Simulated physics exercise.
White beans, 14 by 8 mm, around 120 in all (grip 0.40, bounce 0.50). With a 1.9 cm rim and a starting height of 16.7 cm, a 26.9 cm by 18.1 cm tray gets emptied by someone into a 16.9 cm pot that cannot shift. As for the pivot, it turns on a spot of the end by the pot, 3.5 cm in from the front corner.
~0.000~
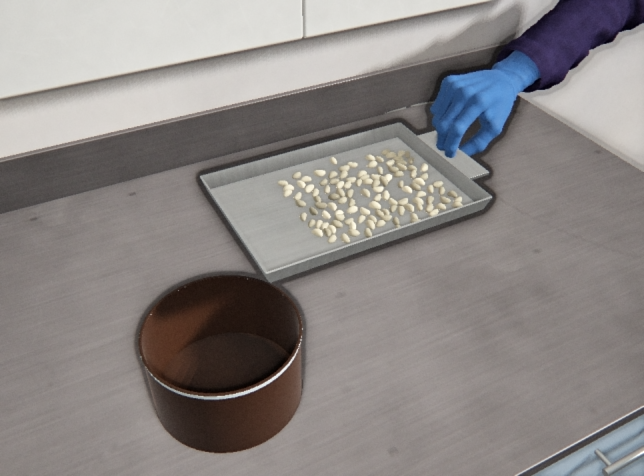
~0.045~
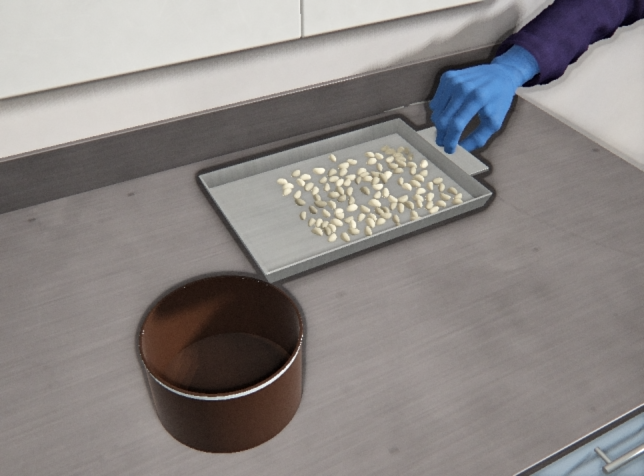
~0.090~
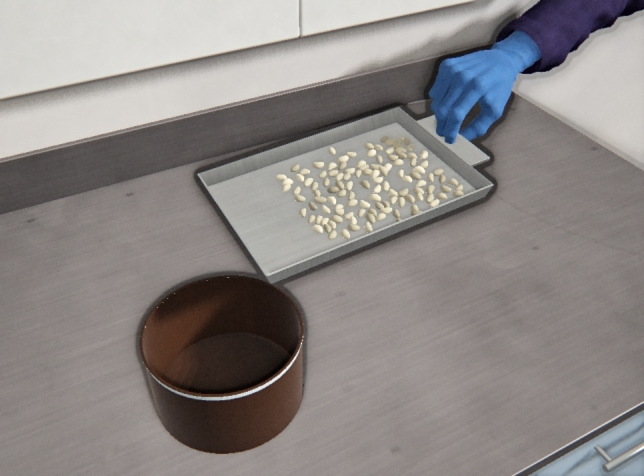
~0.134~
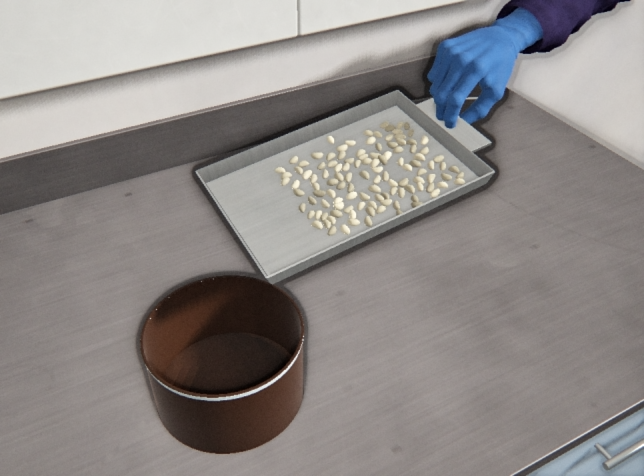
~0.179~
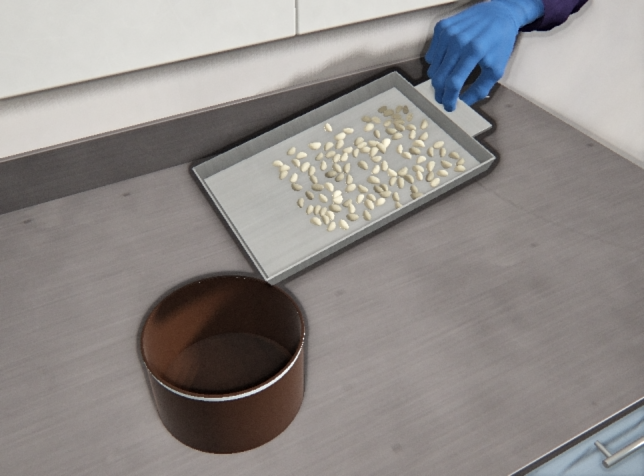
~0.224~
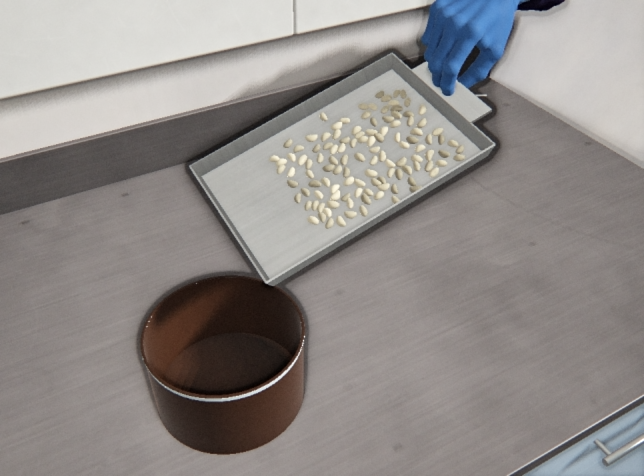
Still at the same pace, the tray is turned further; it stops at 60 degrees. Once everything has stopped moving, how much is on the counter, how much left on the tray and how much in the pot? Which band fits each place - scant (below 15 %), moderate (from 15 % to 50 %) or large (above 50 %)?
Result: Counter: A low amount; tray: A mid-sized amount; pot: A majority.
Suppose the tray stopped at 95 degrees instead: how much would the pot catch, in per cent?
100 per cent.
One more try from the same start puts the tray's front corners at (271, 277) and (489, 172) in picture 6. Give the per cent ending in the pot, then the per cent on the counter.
Final per cent - pot 35, counter 20.
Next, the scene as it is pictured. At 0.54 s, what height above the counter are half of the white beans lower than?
Some 22 cm above the counter.
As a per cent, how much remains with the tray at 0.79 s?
Close to 40 in a hundred parts of the load.
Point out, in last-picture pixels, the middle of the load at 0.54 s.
The middle of the load should be at about (298, 212) by then.
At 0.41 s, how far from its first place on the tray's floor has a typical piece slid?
About 3 cm.
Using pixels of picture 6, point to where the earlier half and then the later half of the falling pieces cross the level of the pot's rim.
Around (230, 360), then (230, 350).
Then, at 0.41 s, tilt 40 degrees; the tray holds 100 %, the pot 0 %.
Then, at 0.54 s, tilt 55 degrees; the tray holds 100 %, the pot 0 %.
After 0.79 s, tilt 60 degrees; the tray holds 40 %, the pot 45 %.
By 1.8 s all is still; counter 0 %, tray 30 %, pot 70 %.
